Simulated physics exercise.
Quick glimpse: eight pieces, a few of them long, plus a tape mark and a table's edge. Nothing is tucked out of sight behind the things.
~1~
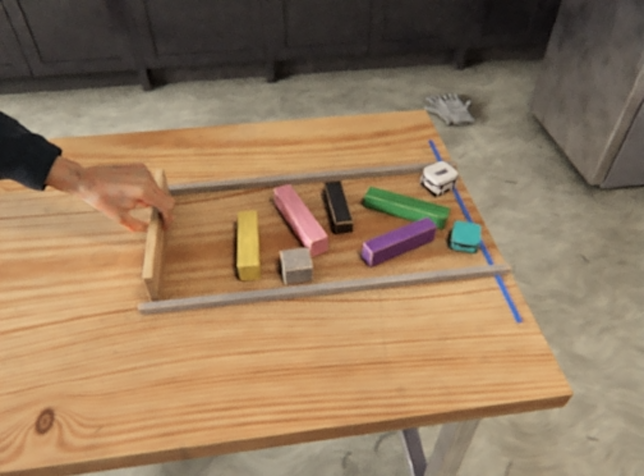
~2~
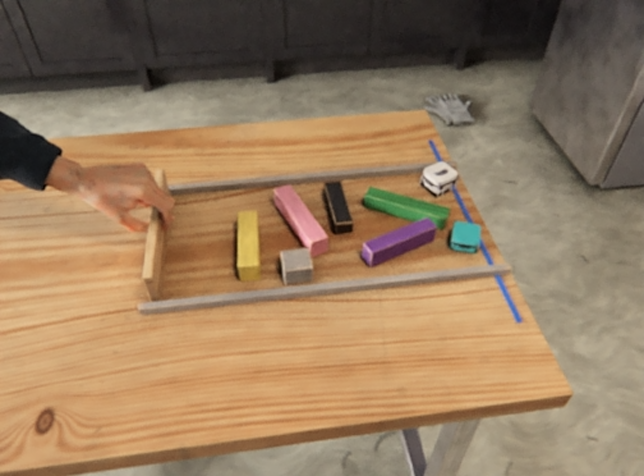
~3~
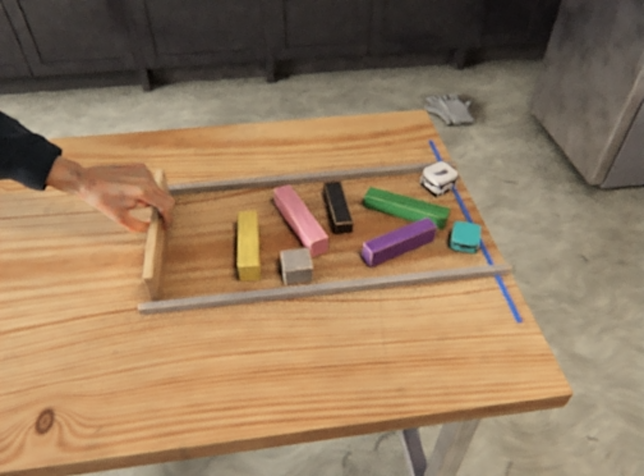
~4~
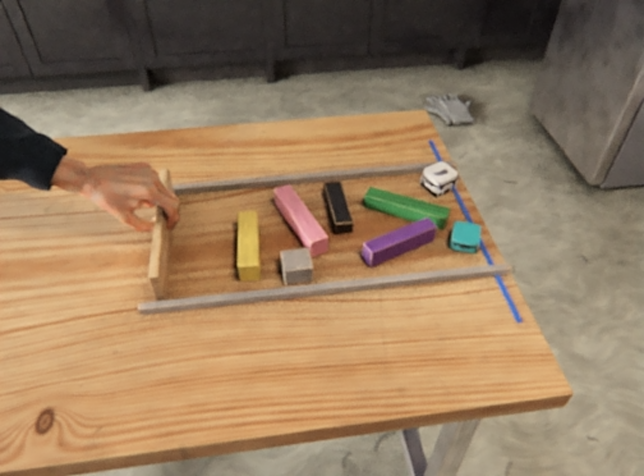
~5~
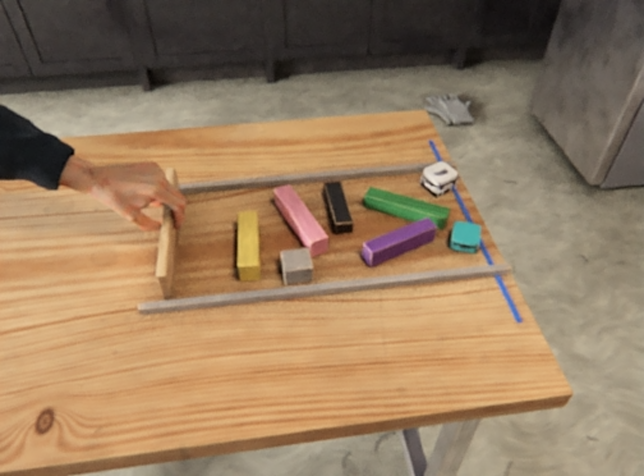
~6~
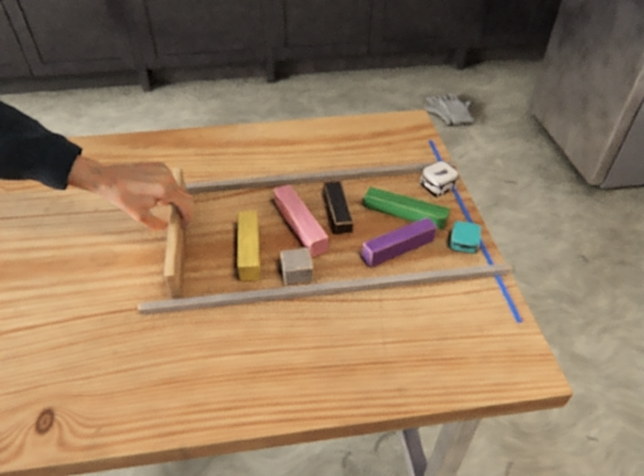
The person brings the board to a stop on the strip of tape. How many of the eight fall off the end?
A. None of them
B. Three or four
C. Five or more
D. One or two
Five or more (C).
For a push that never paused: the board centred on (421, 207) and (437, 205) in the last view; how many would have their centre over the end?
That would be 4 and 4.
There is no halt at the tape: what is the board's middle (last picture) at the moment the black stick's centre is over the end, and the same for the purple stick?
When the black stick crosses, the middle is near (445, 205); when the purple stick crosses, near (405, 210).
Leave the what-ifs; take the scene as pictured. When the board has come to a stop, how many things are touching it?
Counting them up gives 1.
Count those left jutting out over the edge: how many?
1 overhanging.
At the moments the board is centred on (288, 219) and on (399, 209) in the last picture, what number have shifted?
So 3, and at the other place 8.
Early on, none off yet; white case at rest near (439, 180); turquoise case at rest near (465, 238); green stick at rest near (406, 208).
Finally, the number that fall off is five or more; lost, grey block, pink bar, black stick, purple stick, green stick, turquoise case and white case.
